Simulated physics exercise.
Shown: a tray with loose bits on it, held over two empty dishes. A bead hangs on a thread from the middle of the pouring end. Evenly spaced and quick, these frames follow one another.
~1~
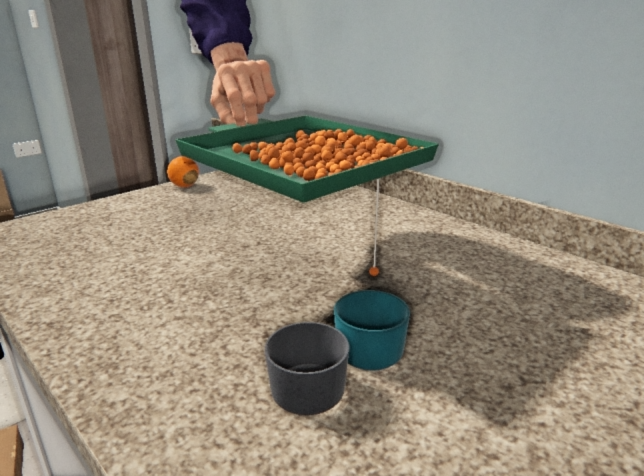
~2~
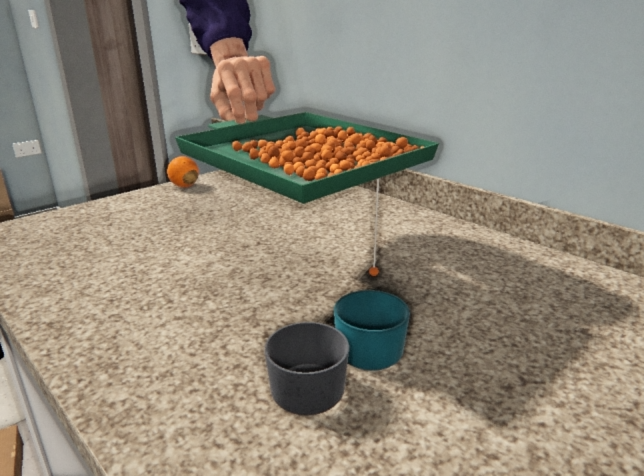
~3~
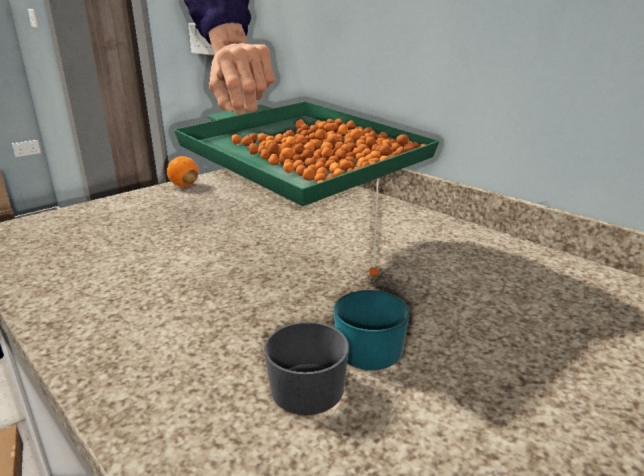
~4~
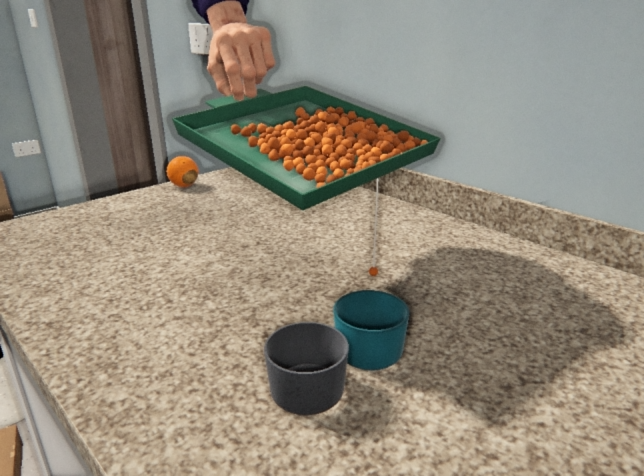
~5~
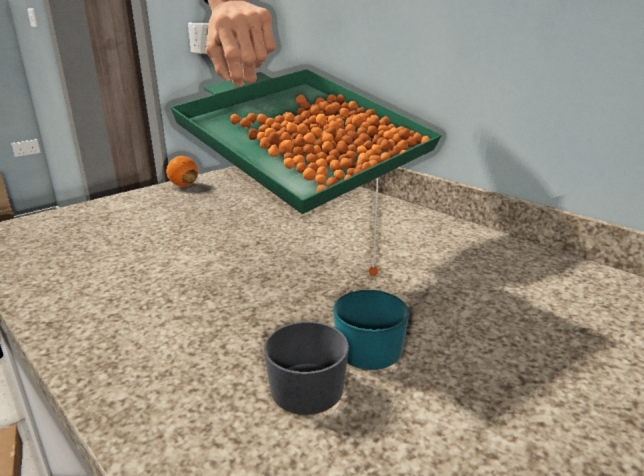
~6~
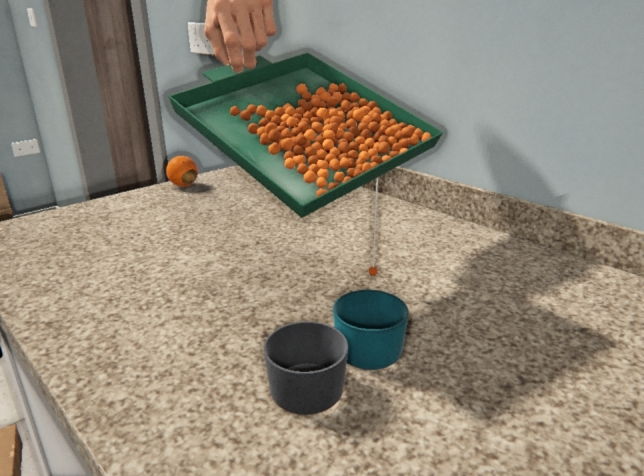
The footage shows a hand holding a green tray of small orange-brown pieces above a gray dish and a teal dish on a speckled counter, gradually tilting it toward its lower left front corner as the pieces shift slightly.
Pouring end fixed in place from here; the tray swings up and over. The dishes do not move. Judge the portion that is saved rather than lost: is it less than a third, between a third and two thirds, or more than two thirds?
The caught part is no less than a third and no more than two thirds.
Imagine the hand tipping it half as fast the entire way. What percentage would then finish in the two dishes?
That works out at roughly 50 per cent.
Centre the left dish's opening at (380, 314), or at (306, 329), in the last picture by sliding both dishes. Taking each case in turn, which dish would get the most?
The one on the left side first, then the one on the left side.
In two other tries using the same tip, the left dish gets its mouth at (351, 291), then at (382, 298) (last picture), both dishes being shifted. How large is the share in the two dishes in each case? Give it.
10, then 10 %.
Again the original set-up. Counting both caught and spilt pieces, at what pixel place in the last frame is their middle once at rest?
(352, 354).
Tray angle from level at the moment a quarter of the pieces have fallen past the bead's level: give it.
Somewhere near 105°.
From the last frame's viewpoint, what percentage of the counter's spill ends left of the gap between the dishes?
Roughly 60 in a hundred.
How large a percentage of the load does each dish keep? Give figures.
For the left dish some 20 %, for the right dish some 30 %.
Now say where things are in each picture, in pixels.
Corners of the pouring end (303, 182) and (434, 144), level; middle of the load (326, 153), coated peanuts; left dish (336, 384); right dish (399, 342); bead on its thread (374, 271), in the first frame.
Corners of the pouring end (303, 183) and (434, 143), level; middle of the load (326, 152), in the second frame.
Corners of the pouring end (303, 187) and (435, 141), tipped barely, lowest at the left corner; middle of the load (326, 148), in the third frame.
Corners of the pouring end (303, 192) and (436, 138), tipped a little, lowest at the left corner; middle of the load (326, 142), in the fourth frame.
Corners of the pouring end (303, 197) and (437, 134), tipped clearly, lowest at the left corner; middle of the load (327, 135), in the fifth frame.
Corners of the pouring end (303, 202) and (438, 132), tipped clearly, lowest at the left corner; middle of the load (328, 130), about a tenth on the move; left dish (335, 384); right dish (398, 342), in the sixth frame.
Just after the last frame, tray tipped steeply; almost all on the tray; just a few in the left dish; just a few in the air.
A moment on, tray tipped past a quarter turn; roughly half on the tray; about a tenth in the left dish; about a tenth in the right dish; about a tenth outside both; roughly a quarter in the air.
Further on, tray tipped past a quarter turn; roughly a quarter in the left dish; roughly a quarter in the right dish; roughly half outside both; just a few in the air.
When it is over, tray tipped past a quarter turn; roughly a quarter in the left dish; roughly a quarter in the right dish; roughly half outside both; just a few in the air.
